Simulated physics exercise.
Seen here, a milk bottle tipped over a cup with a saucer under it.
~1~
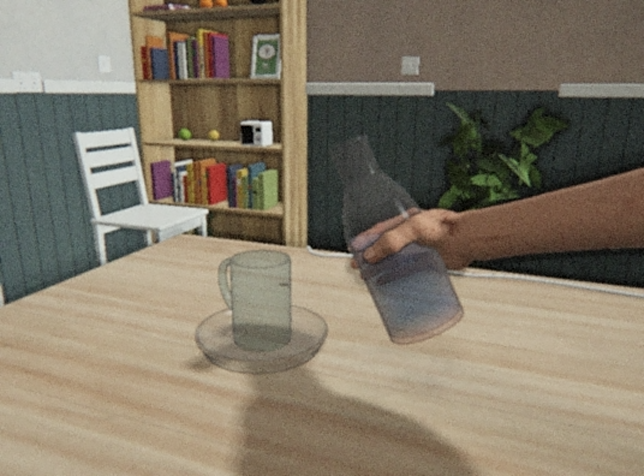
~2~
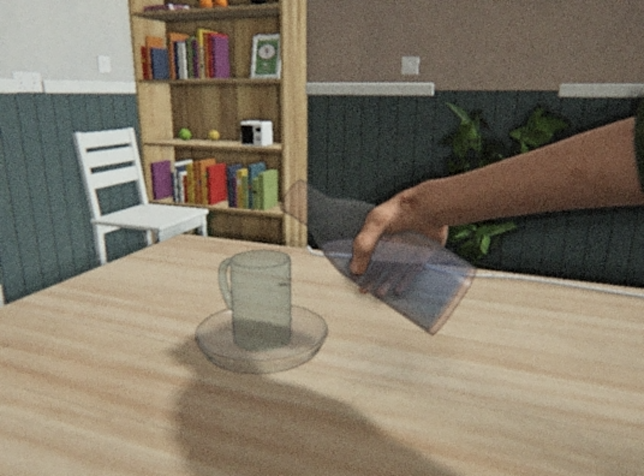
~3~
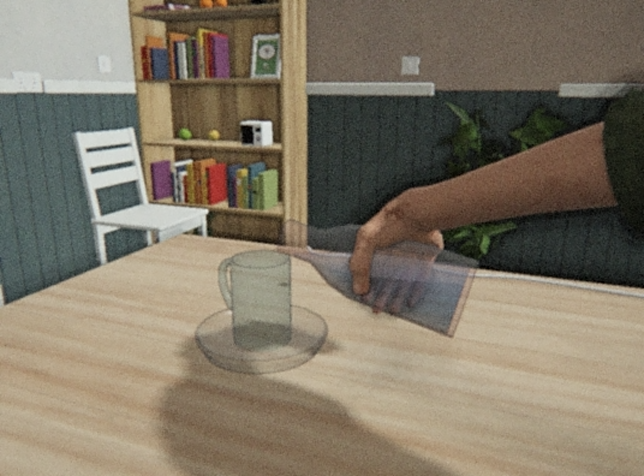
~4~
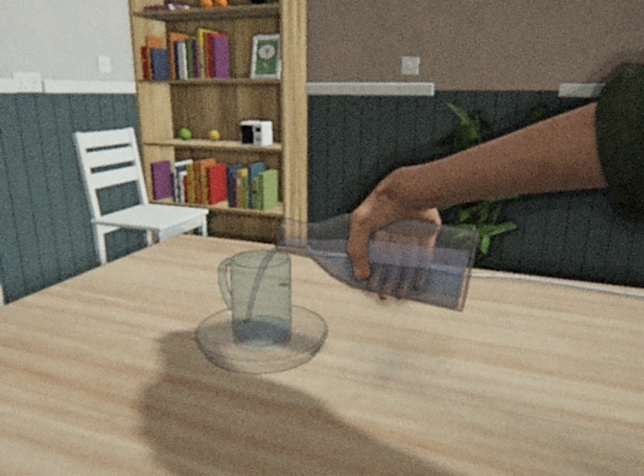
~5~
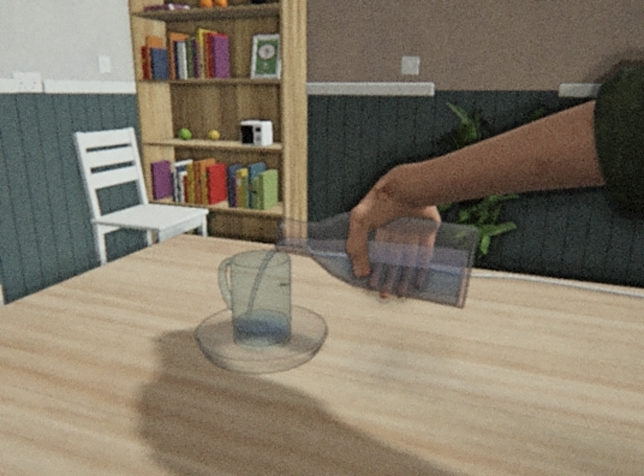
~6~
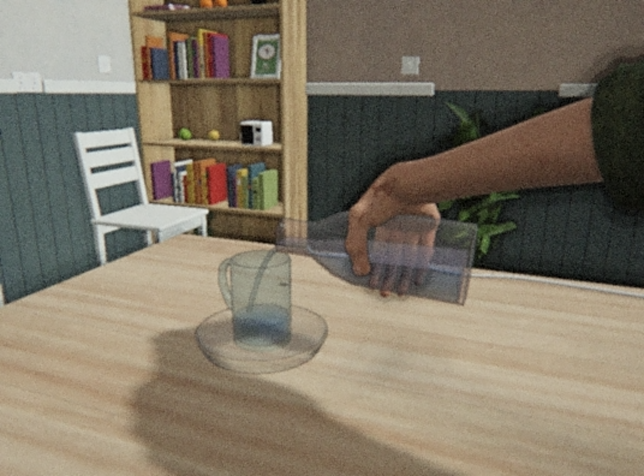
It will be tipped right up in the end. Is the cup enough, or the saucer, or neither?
The dyed water runs over into the saucer only.
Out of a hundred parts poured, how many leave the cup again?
Roughly 25 per cent.
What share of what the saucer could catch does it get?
About 60 per cent.
A moment on, the cup is about three quarters full; the saucer is dry.
Further on, the cup is full to the brim; the saucer is wet, with room to spare.
When it is over, the cup is full to the brim; the saucer is wet, with room to spare.
